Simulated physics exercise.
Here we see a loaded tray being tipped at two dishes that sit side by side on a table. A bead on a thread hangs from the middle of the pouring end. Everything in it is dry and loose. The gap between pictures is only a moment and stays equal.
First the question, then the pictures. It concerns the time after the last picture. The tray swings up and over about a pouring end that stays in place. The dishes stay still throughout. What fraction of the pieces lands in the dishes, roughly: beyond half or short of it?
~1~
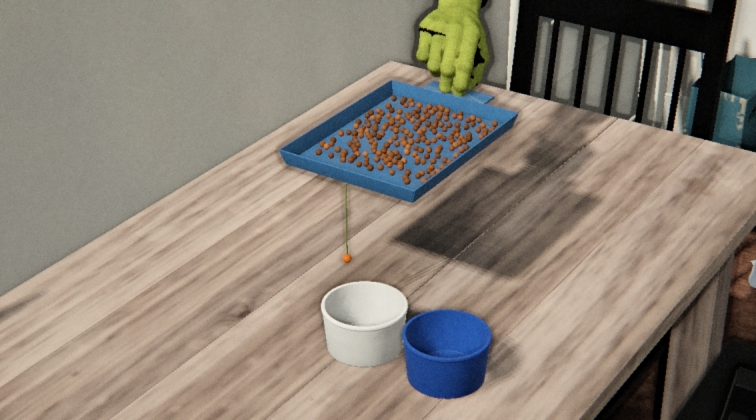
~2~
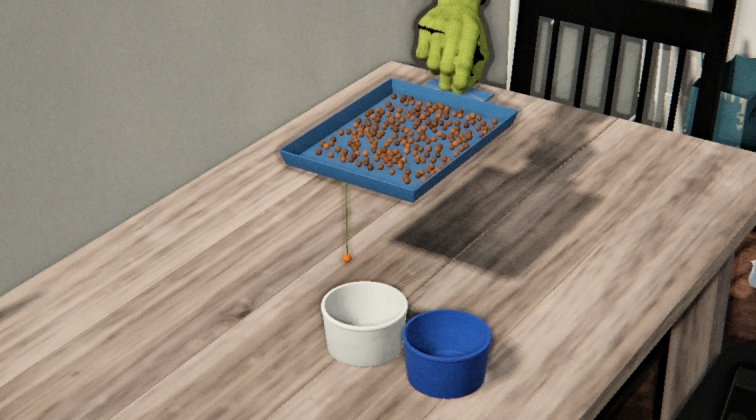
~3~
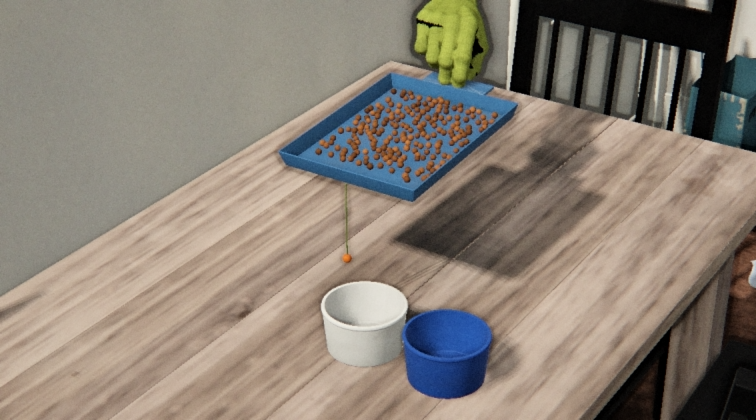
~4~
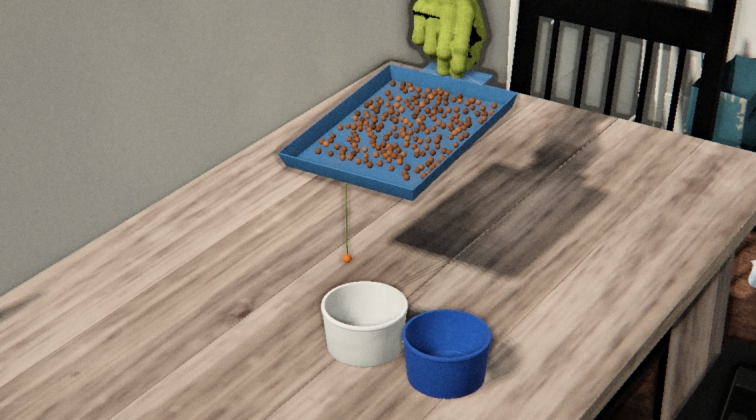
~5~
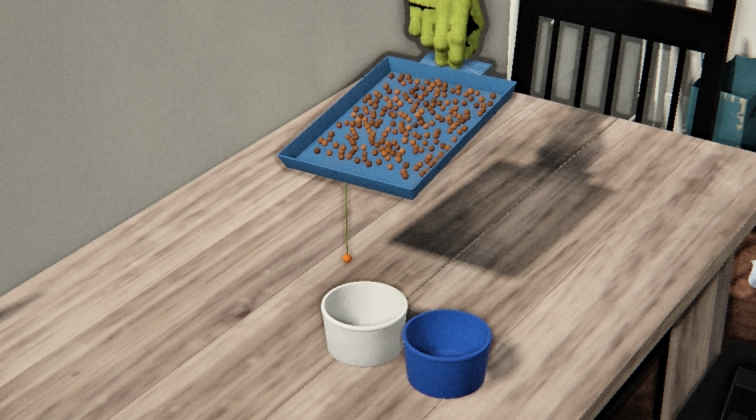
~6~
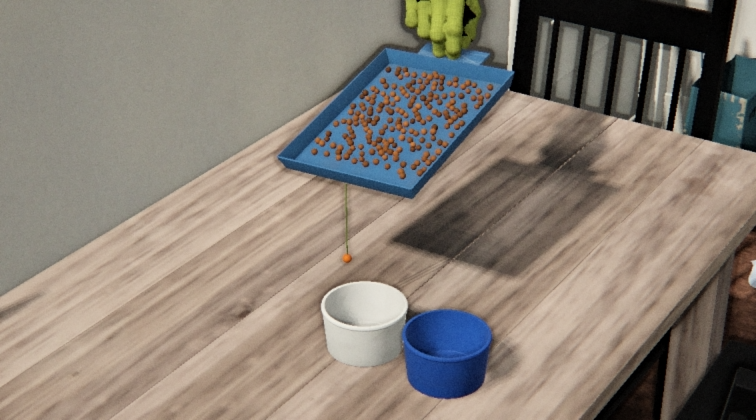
Short of half.
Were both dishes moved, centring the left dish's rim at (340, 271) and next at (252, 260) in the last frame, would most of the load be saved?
Taking them in turn, it's short of half and then beyond half.
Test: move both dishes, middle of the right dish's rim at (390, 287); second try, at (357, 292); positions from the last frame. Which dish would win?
Well, first the left-hand one, then the left-hand one.
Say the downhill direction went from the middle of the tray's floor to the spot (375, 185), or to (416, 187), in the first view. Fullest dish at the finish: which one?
On the first try it's the left-side dish, on the second the left-side dish.
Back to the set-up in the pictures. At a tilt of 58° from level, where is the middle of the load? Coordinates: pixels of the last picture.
(322, 161).
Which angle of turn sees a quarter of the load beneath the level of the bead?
Approx. reading: About 85°.
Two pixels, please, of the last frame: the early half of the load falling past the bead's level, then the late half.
Earlier portion about (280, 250); later portion about (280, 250).
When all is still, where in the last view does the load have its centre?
Resting centre, last frame: Roughly (261, 314).
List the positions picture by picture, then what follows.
Corners of the pouring end at (286, 149) and (413, 188), level; middle of the load at (411, 135), cereal balls; left dish at (341, 340); right dish at (424, 372); bead on its thread at (347, 258), in the first frame.
Corners of the pouring end at (285, 150) and (413, 187), level; middle of the load at (411, 134), in the second frame.
Corners of the pouring end at (285, 150) and (412, 187), tipped barely, lowest at the left corner; middle of the load at (411, 130), in the third frame.
Corners of the pouring end at (284, 152) and (411, 186), tipped a little, lowest at the left corner; middle of the load at (410, 125), in the fourth frame.
Corners of the pouring end at (284, 153) and (410, 186), tipped a little, lowest at the left corner; middle of the load at (409, 120), in the fifth frame.
Corners of the pouring end at (283, 155) and (409, 185), tipped a little, lowest at the left corner; middle of the load at (406, 116); left dish at (341, 340); right dish at (424, 372), in the sixth frame.
Soon after the last picture, tray tipped steeply; nearly all on the tray; a stray few outside both; a stray few in the air.
A little later, tray tipped right over; a small part on the tray; a stray few in the left dish; about two thirds outside both; about a quarter in the air.
Later still, tray tipped past a quarter turn; a stray few in the left dish; nearly all outside both.
At rest, tray tipped past a quarter turn; none in the right dish; a stray few in the left dish; nearly all outside both.
